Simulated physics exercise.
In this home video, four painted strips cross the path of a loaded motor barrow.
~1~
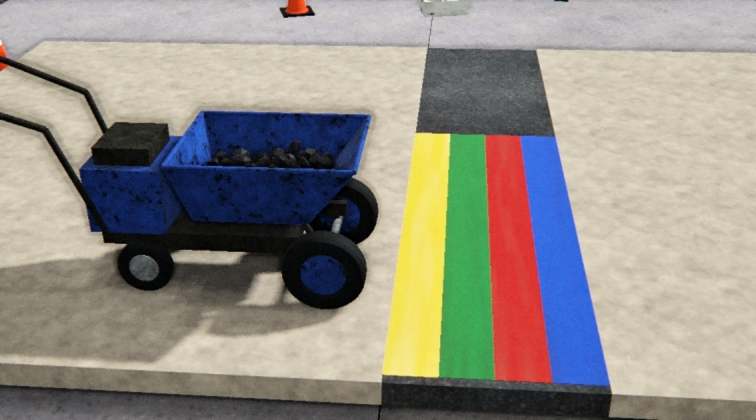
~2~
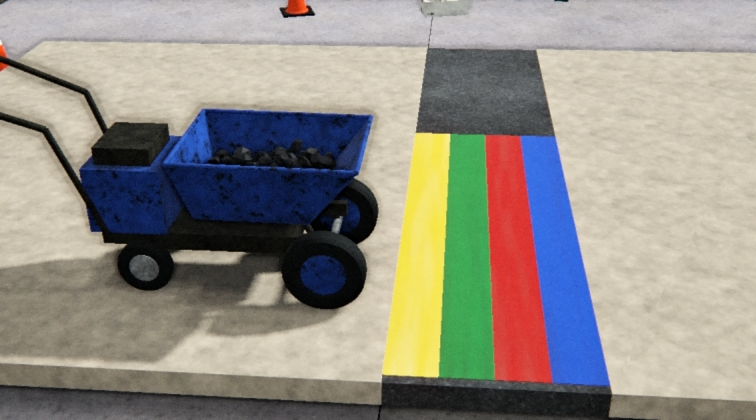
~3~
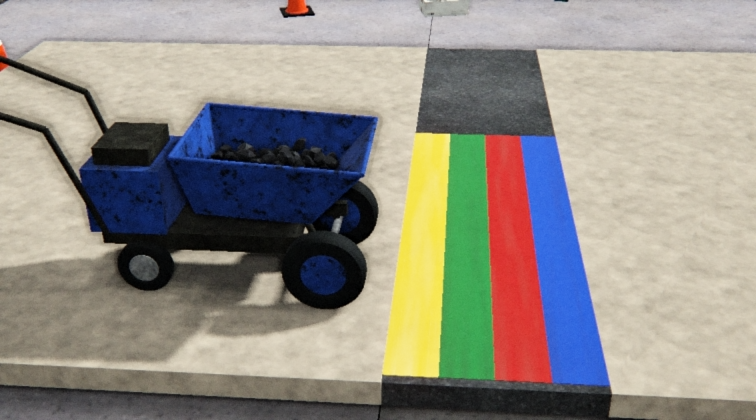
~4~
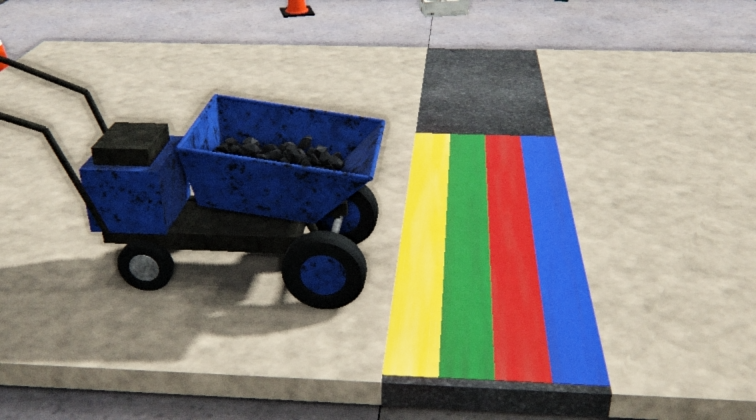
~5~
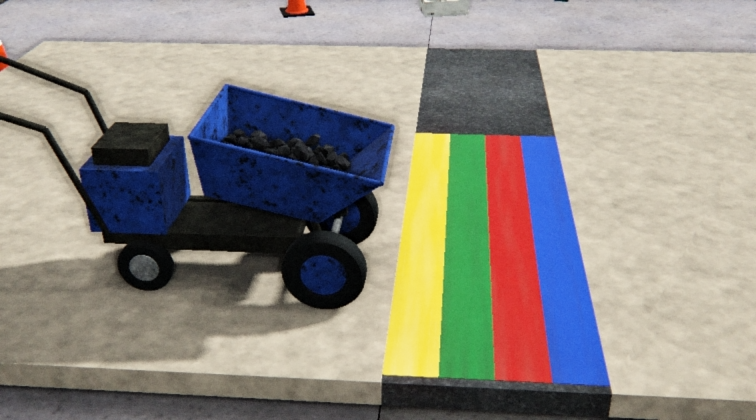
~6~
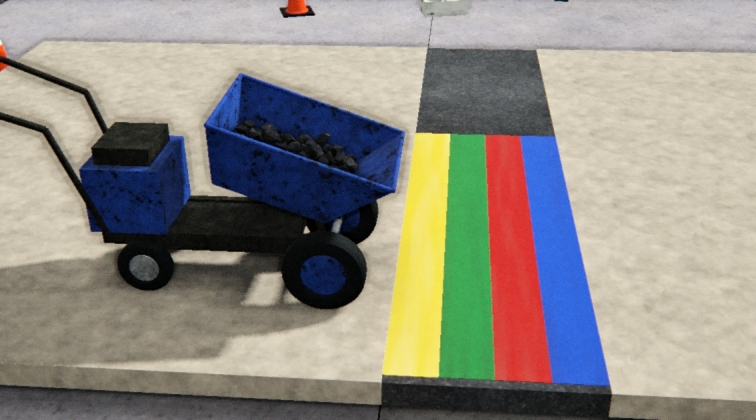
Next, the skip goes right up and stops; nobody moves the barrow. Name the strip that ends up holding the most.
Green.
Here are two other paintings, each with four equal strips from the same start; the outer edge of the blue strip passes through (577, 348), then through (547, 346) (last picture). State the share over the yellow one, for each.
Shares: Close to 10 %; close to 0 %.
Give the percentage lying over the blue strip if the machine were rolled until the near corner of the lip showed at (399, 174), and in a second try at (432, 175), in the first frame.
That would be roughly 20 in a hundred and then roughly 40 in a hundred.
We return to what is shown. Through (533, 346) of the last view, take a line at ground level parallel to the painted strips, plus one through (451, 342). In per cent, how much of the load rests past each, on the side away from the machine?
Close to 10 and 80 per cent respectively.
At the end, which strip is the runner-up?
That would be the red strip.
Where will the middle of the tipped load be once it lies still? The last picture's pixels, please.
Centre at rest: Close to (477, 274).
Just after the last frame, skip tipped steeply; every one in the skip.
A moment on, skip tipped right over; almost all in the skip; about a tenth over the green strip.
Further on, skip tipped right over; roughly a quarter in the skip; roughly half over the green strip; roughly a quarter over the red strip; about a tenth over the blue strip; just a few off the paint.
When it is over, skip tipped right over; just a few in the skip; about a tenth over the yellow strip; roughly half over the green strip; roughly a quarter over the red strip; about a tenth over the blue strip; just a few off the paint.
